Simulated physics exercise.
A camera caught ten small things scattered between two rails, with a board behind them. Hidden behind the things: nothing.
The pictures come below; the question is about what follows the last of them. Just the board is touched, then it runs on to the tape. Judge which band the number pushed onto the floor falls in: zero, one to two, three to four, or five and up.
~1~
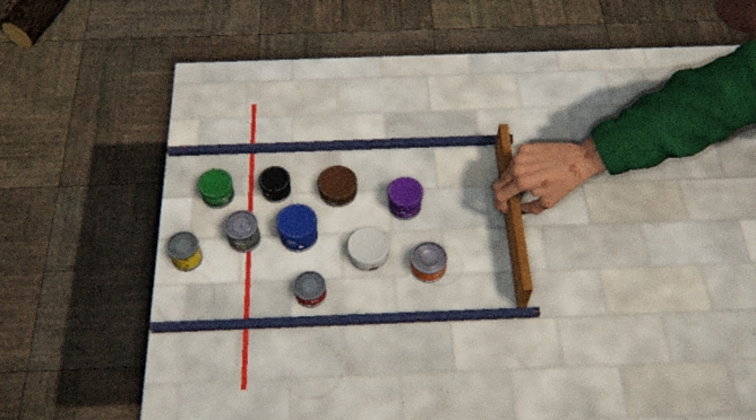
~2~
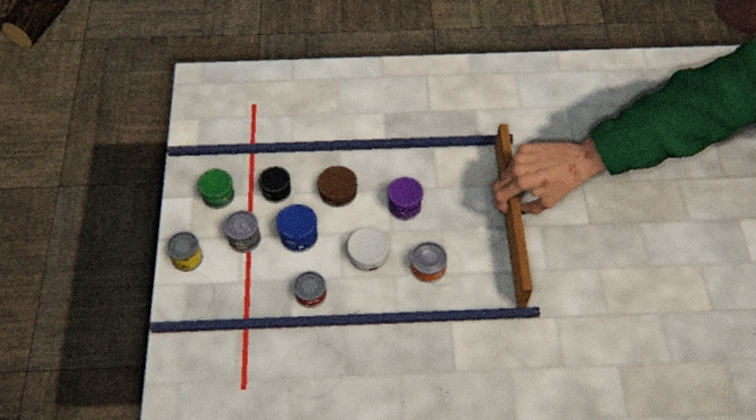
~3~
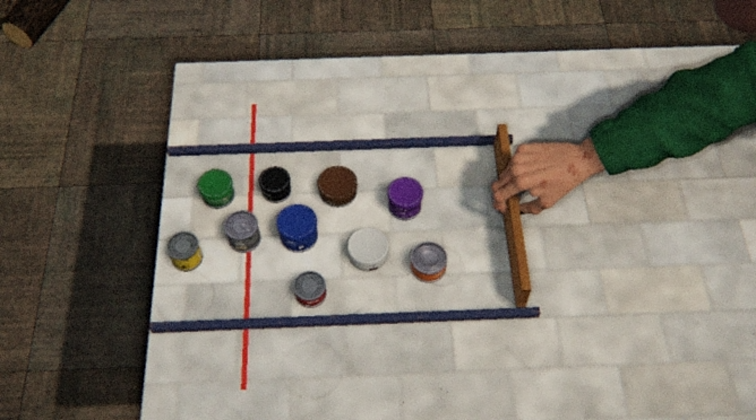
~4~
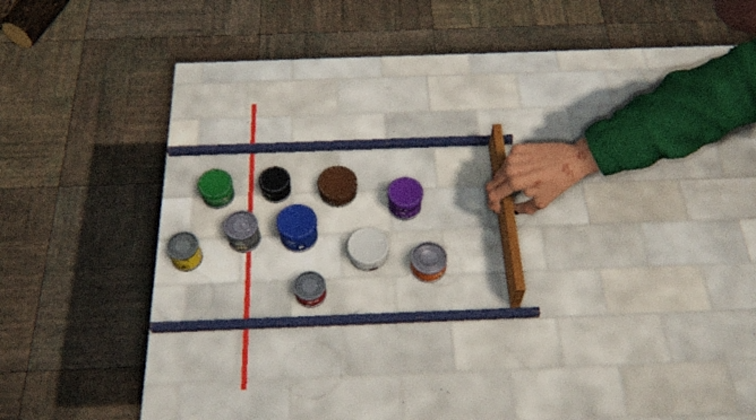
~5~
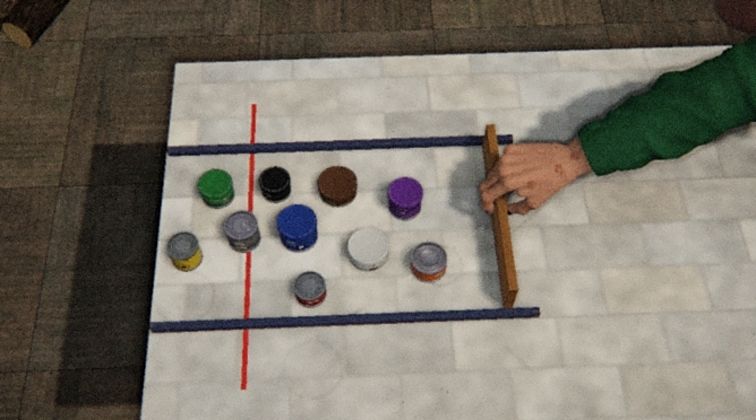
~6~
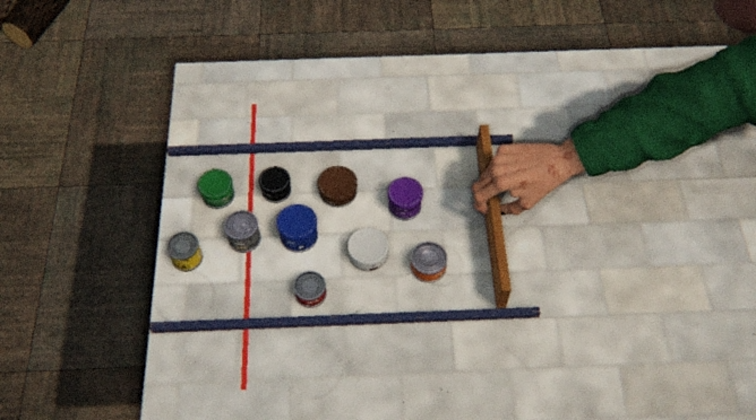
Pretty sure the pieces that leave the surface number zero this time.
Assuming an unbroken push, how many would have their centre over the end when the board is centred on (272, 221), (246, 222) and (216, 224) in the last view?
Going through the three places, I get 0, 0 and 2.
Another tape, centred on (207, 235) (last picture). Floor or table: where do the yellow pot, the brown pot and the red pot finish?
The yellow pot is no longer there; as for the brown pot, it is still there; and the red pot is still there.
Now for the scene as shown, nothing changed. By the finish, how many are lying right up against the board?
It is in contact with 5.
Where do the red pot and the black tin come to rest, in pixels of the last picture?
Roughly (230, 304); the other one roughly (199, 189).
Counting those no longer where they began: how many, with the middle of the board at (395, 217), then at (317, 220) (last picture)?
3 and 8.
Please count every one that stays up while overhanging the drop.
Expected count: 2.
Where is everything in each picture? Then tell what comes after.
The first picture shows yellow pot (185, 251); green tin (217, 189); grey tin (243, 232); board (512, 213); tape (249, 233).
The second picture shows green tin (217, 189); red pot (310, 289).
The third picture shows grey tin (243, 232); brown pot (338, 187).
The fourth picture shows yellow pot (185, 252); board (506, 213).
The fifth picture shows green tin (217, 189); blue tin (298, 229).
The sixth picture shows yellow pot (185, 252); green tin (217, 189); grey tin (243, 232); board (492, 213); tape (249, 233).
Early on, none off yet; yellow pot at rest near (185, 252); green tin at rest near (217, 189); grey tin at rest near (243, 232).
Finally, the number that fall off is zero.
